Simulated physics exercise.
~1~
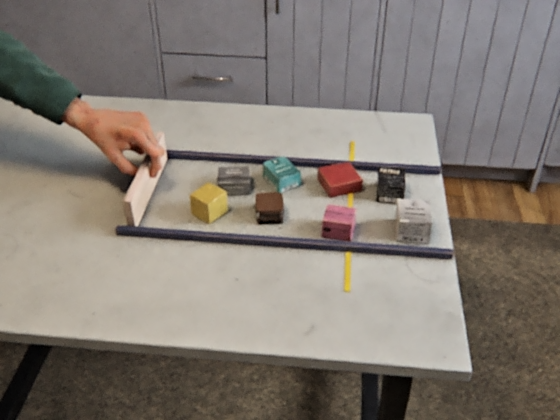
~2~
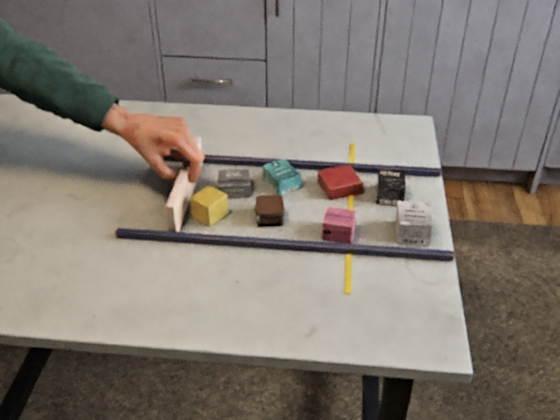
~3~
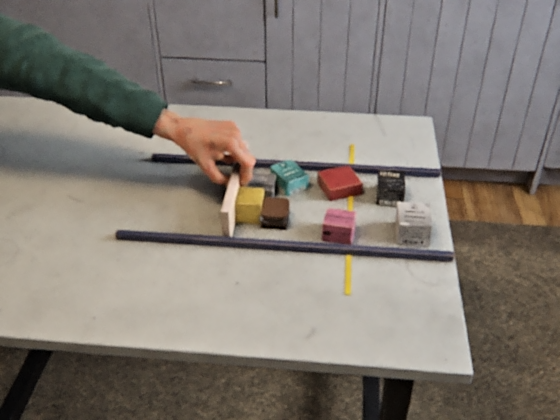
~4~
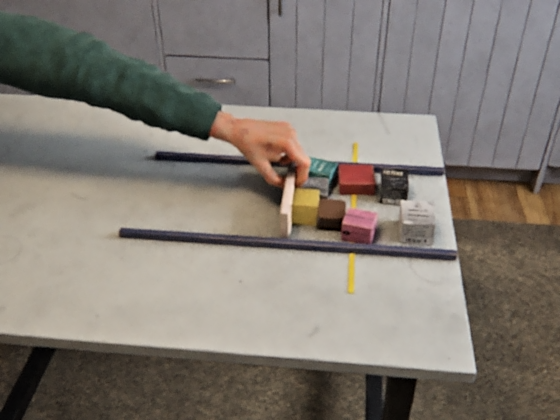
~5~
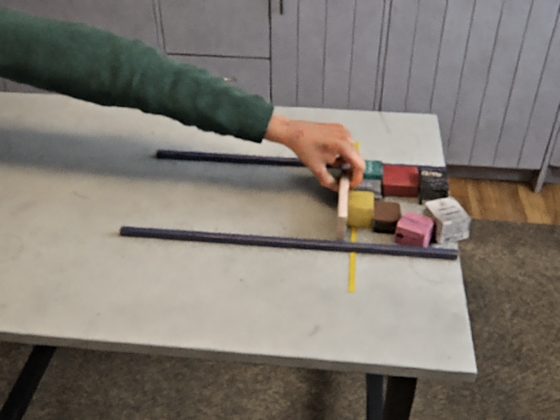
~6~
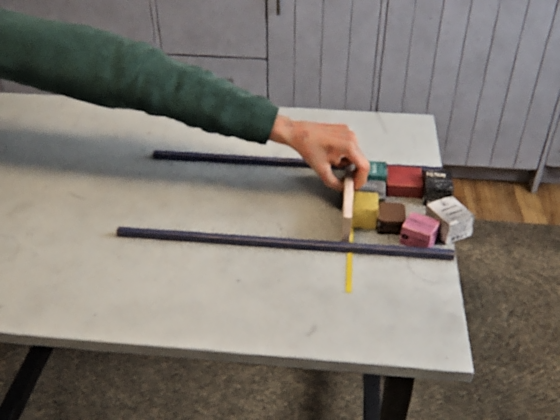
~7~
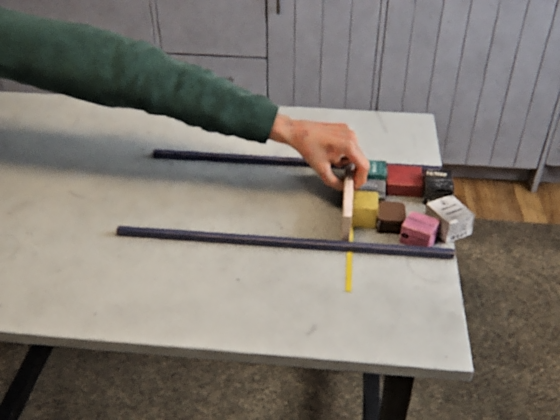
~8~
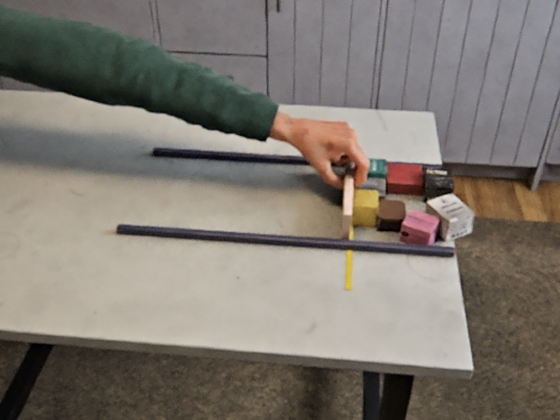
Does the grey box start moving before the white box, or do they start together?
The grey box starts moving first, as the board sweeps right. The white box near the table's right end only shifts later.
